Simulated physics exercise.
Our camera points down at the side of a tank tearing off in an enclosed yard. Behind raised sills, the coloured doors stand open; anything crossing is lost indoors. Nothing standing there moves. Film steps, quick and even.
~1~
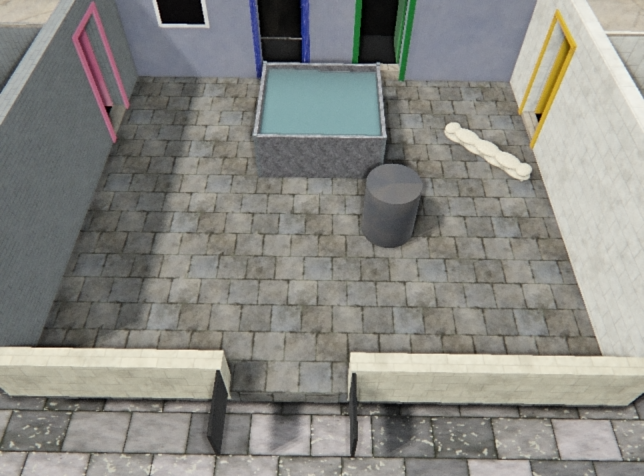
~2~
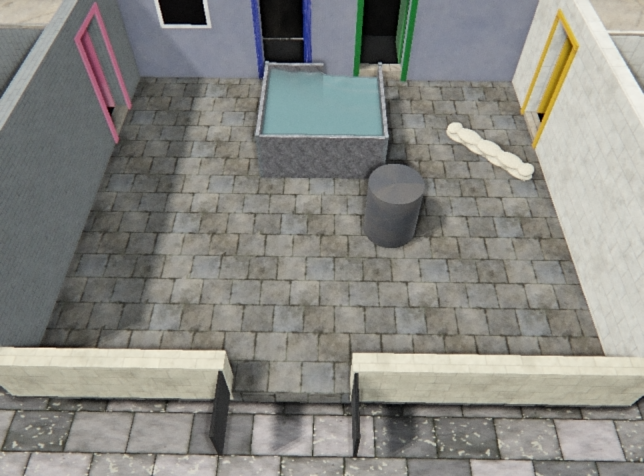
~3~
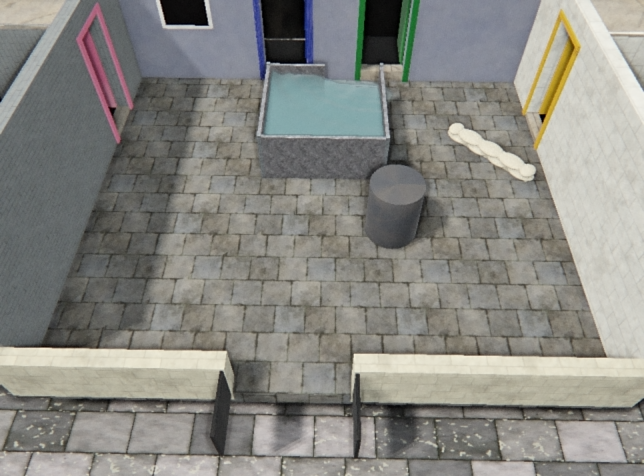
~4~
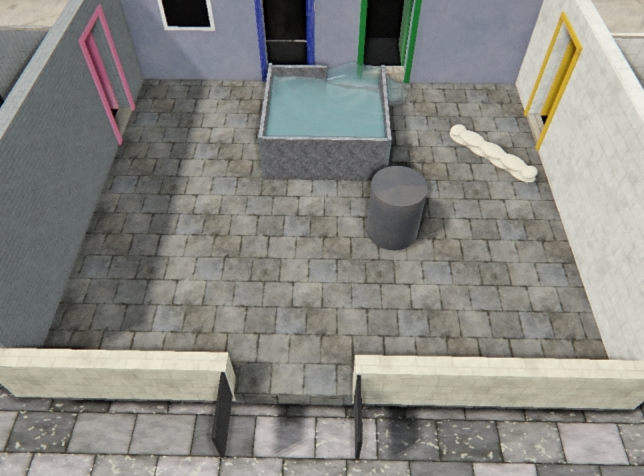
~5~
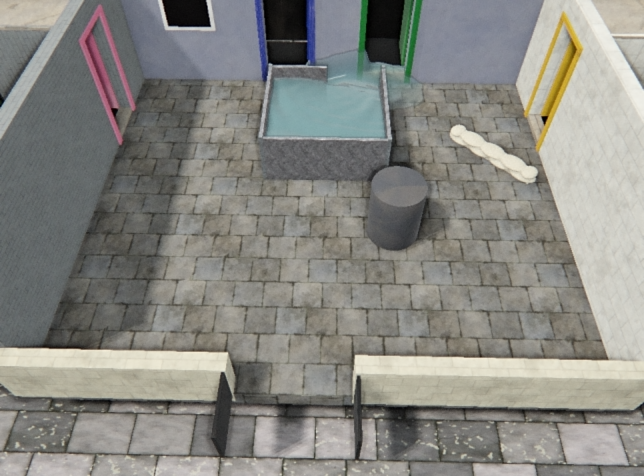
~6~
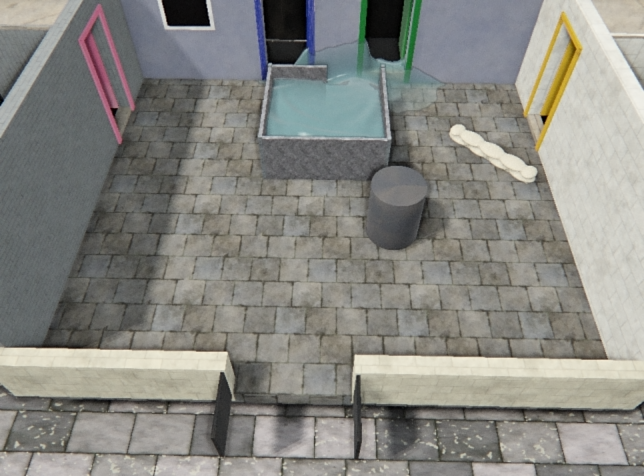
A stone tank of water sat whole in a walled yard with coloured doorways, then its far side gave way, and water poured out behind it, spreading rightward past the green doorway.
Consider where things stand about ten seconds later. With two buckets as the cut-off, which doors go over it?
Door by door: The blue door goes over two buckets; the yellow door goes over two buckets; the green door goes over two buckets; the pink door goes over two buckets.
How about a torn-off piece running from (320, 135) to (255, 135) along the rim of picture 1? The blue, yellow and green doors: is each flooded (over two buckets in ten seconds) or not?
Blue door falls short, yellow door falls short, green door falls short.
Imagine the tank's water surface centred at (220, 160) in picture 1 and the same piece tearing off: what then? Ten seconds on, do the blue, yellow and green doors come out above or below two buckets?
Blue exceeds the threshold, yellow exceeds the threshold, green falls short.
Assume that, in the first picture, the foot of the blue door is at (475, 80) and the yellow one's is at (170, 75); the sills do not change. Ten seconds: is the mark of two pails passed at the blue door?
Result for blue: It ends up above.
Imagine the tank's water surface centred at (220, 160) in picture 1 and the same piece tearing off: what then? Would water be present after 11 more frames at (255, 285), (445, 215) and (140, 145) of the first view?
Spot one is not touched, spot two is not touched, spot three is not touched.
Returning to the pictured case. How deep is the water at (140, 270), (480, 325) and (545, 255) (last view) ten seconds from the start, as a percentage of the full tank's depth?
I'd say close to 2, 6 and 2 percent.
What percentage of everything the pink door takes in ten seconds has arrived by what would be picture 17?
That share would be near 5 %.
A moment on, water covers 15 % of the floor; the blue door under two buckets in, the yellow door not reached, the green door far over two buckets in, the pink door not reached.
Next, water covers 25 % of the floor; the blue door over two buckets in, the yellow door under two buckets in, the green door far over two buckets in, the pink door under two buckets in.
Then, water covers 35 % of the floor; the blue door over two buckets in, the yellow door over two buckets in, the green door far over two buckets in, the pink door over two buckets in.
Later, water covers 75 % of the floor; the blue door over two buckets in, the yellow door far over two buckets in, the green door far over two buckets in, the pink door far over two buckets in.
In the end, water covers 90 % of the floor; the blue door over two buckets in, the yellow door far over two buckets in, the green door far over two buckets in, the pink door far over two buckets in.
